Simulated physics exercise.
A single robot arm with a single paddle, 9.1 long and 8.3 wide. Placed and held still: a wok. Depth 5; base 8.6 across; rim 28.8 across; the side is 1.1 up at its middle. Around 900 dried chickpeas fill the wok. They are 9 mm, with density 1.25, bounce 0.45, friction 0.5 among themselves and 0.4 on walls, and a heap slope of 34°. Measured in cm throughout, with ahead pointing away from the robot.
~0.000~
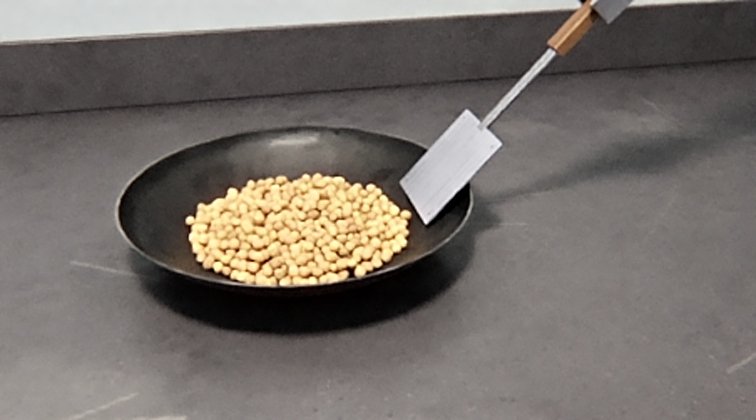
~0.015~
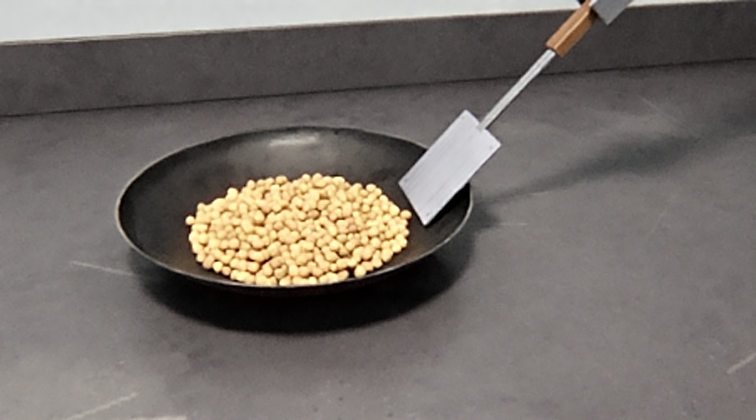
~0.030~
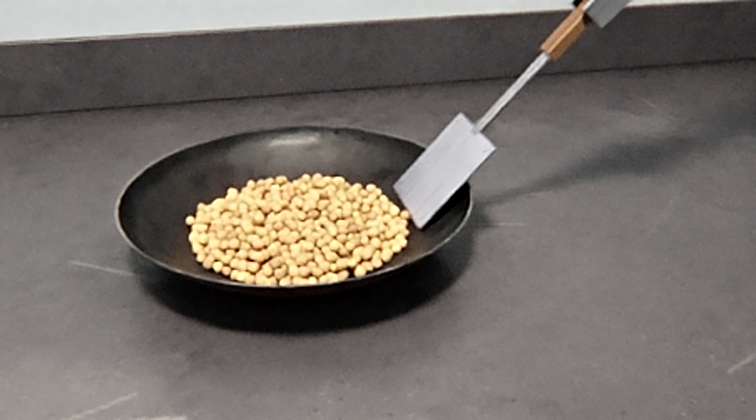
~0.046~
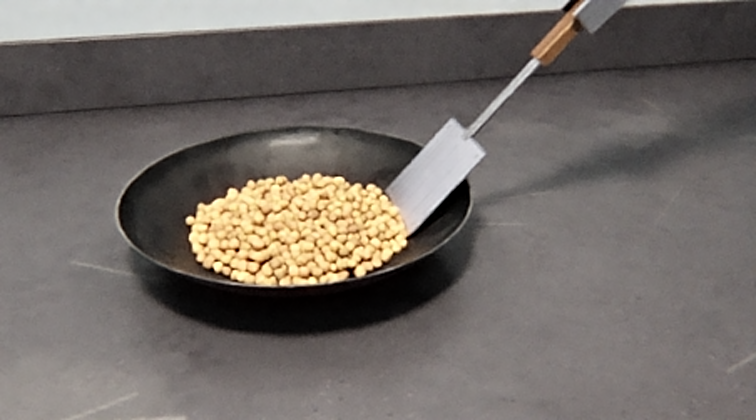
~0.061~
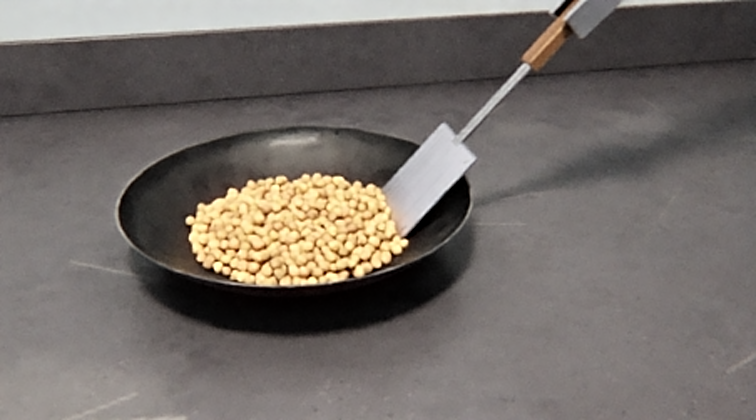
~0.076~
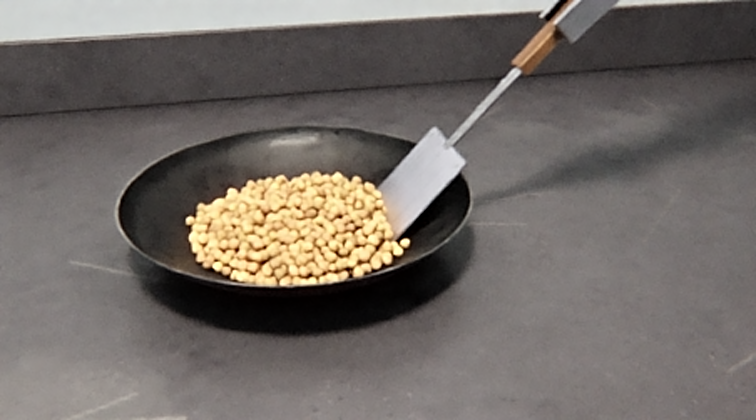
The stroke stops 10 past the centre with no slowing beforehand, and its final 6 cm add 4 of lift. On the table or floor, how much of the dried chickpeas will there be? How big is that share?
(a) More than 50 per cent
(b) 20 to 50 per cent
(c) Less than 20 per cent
Less than 20 per cent (c).
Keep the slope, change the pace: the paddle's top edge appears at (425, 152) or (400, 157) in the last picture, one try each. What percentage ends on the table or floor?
First try about 30 %, second try about 40 %.
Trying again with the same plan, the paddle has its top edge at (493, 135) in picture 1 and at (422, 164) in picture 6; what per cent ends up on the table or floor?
Off the vessel, on the table or floor: Some 35 percent.
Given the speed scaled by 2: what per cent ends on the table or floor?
About 25 per cent.
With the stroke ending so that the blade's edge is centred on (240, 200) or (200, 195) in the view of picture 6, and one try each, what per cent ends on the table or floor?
Some 0 and 0 per cent.
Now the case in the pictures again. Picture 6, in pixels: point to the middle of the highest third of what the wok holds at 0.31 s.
The middle lies somewhere about (186, 208).
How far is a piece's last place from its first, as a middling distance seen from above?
I'd guess close to 5 centimetres.
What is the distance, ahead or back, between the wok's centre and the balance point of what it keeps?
I'd say close to 4.5 cm toward the front.
By 0.19 s, sloping 47°, highest piece 4 above the table; 900 in the wok.
By 0.31 s, sloping 47°, highest piece 6 above the table; 900 in the wok.
By 0.57 s, sloping 47°, highest piece 6 above the table; 771 in the wok, 127 on the table or floor, 2 on the blade or in flight.
By 1.62 s, sloping 47°, highest piece 5 above the table; 771 in the wok, 129 on the table or floor.
Final count, 771 in the wok, 129 on the table or floor. That is 14 % on the table or floor.
